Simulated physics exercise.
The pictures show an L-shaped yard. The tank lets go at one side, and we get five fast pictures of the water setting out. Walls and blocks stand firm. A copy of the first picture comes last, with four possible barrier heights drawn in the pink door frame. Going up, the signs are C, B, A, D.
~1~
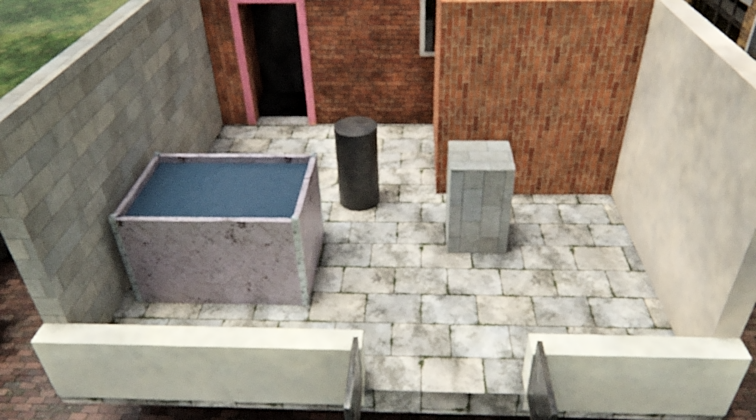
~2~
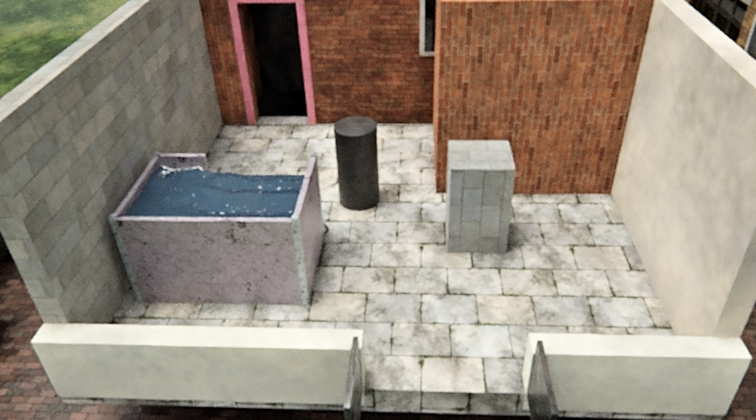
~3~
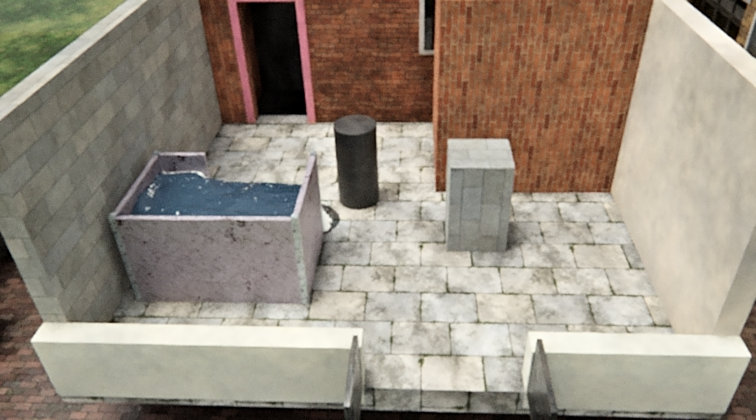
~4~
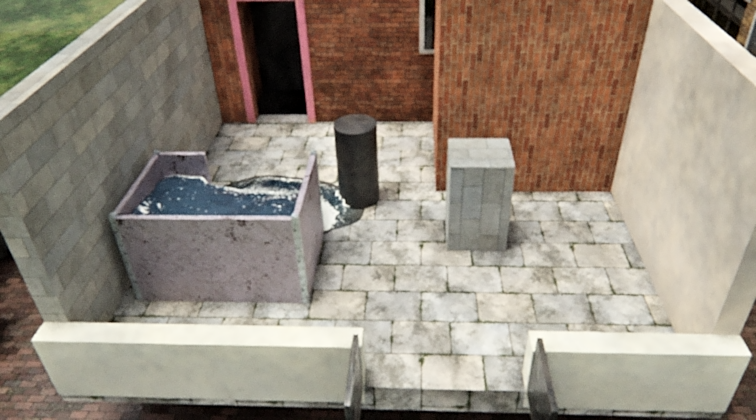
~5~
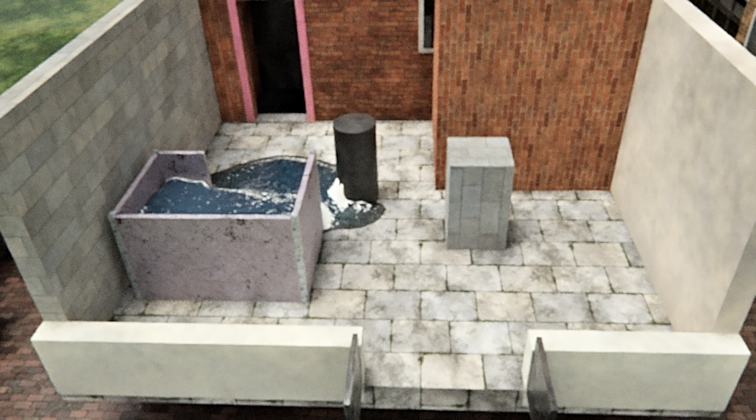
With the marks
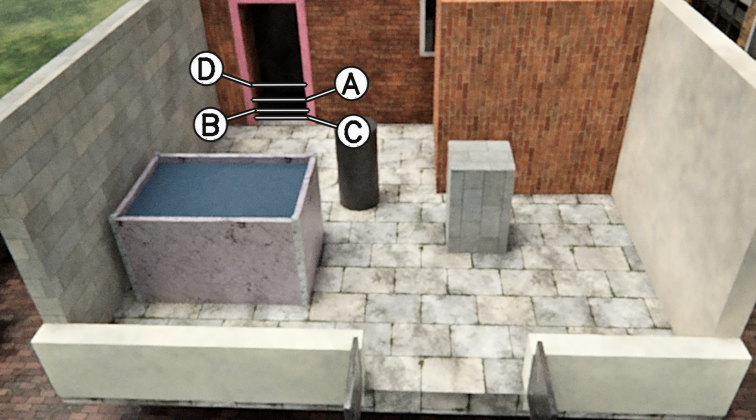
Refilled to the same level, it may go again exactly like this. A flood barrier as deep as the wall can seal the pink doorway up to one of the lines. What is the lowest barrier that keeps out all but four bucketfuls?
It is A.
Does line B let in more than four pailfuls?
Yes.
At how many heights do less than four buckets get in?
Two of them.
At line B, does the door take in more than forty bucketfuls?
No.
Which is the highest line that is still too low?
The answer is B.
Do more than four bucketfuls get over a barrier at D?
No.
On the marked copy, A at (279, 99); B at (281, 110); C at (282, 117); D at (277, 84); from the bottom up C, B, A, D.
If A is chosen, a splash gets over, under a bucket.
If B is chosen, about 14 bucketfuls get in.
If C is chosen, dozens of bucketfuls pour in.
If D is chosen, nothing gets over.
